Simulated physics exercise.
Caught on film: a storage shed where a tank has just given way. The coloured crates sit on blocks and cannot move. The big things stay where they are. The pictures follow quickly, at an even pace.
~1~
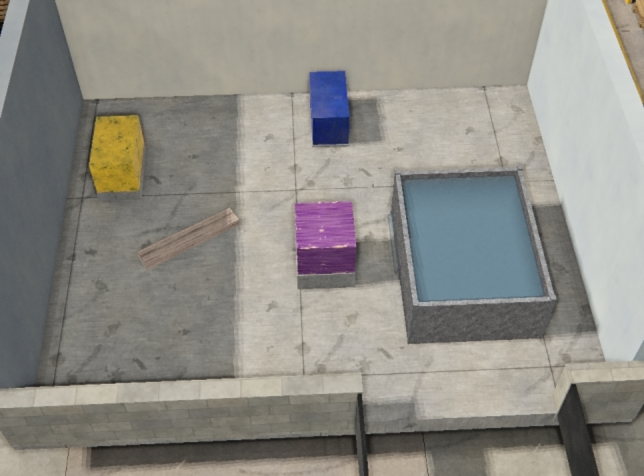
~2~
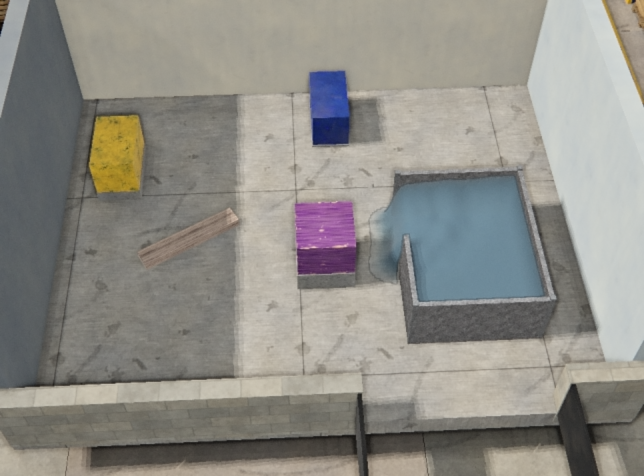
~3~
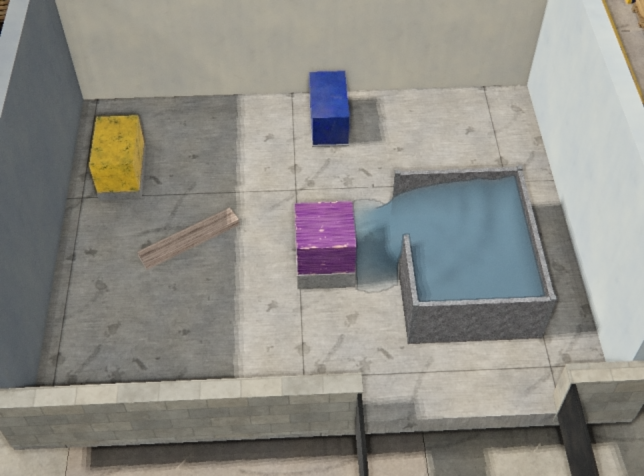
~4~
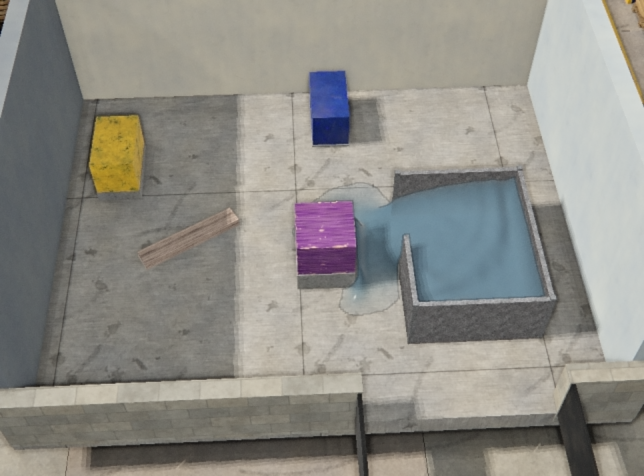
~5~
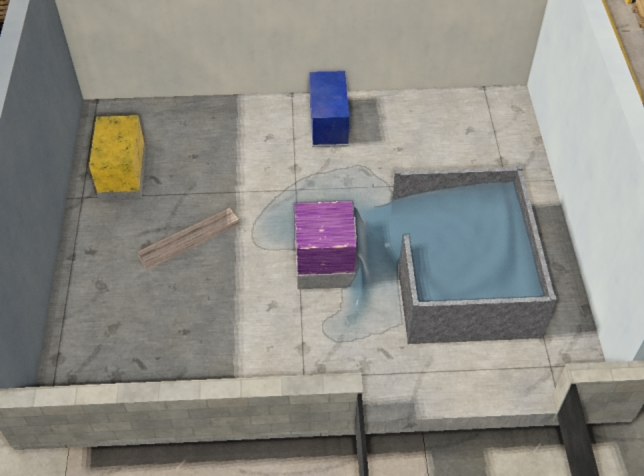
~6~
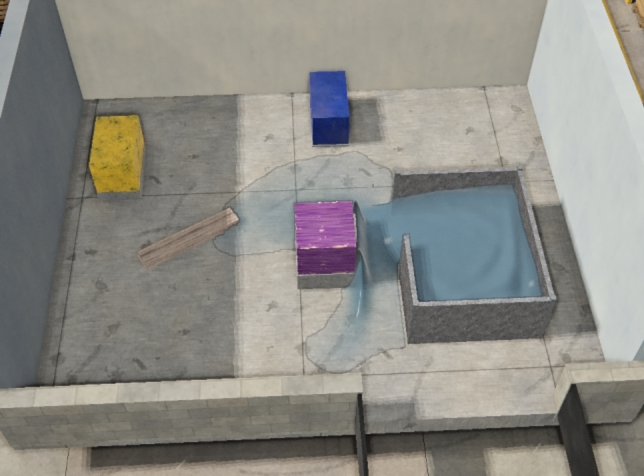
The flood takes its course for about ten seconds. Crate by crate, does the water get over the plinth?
One by one: The blue crate is wetted; the yellow crate is wetted; the purple crate is wetted.
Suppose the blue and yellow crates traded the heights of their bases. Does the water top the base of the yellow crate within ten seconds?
Then: The yellow one gets wet.
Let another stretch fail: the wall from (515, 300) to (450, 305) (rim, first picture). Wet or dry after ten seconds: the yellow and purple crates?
Then: The yellow one keeps dry, the purple one is safe.
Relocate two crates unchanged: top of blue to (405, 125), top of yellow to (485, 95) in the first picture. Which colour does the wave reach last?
I say the yellow one.
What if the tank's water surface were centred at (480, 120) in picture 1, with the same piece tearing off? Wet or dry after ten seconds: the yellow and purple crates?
In short: The yellow one stays dry, the purple one keeps dry.
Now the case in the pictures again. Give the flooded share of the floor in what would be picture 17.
About 50 per cent.
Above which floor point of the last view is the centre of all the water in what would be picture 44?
At about (268, 239).
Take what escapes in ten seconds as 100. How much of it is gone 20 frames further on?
About 50 per cent.
A moment on, water covers 30 % of the floor; the blue crate water round its plinth, the yellow crate water round its plinth, the purple crate water round its plinth.
Next, water covers 50 % of the floor; the blue crate water round its plinth, the yellow crate water round its plinth, the purple crate water round its plinth.
Then, water covers 65 % of the floor; the blue crate water round its plinth, the yellow crate water round its plinth, the purple crate water round its plinth.
Later, water covers 75 % of the floor; the blue crate water round its plinth, the yellow crate water round its plinth, the purple crate water round its plinth.
In the end, water covers 95 % of the floor; the blue crate was topped, the yellow crate was topped, the purple crate was topped.
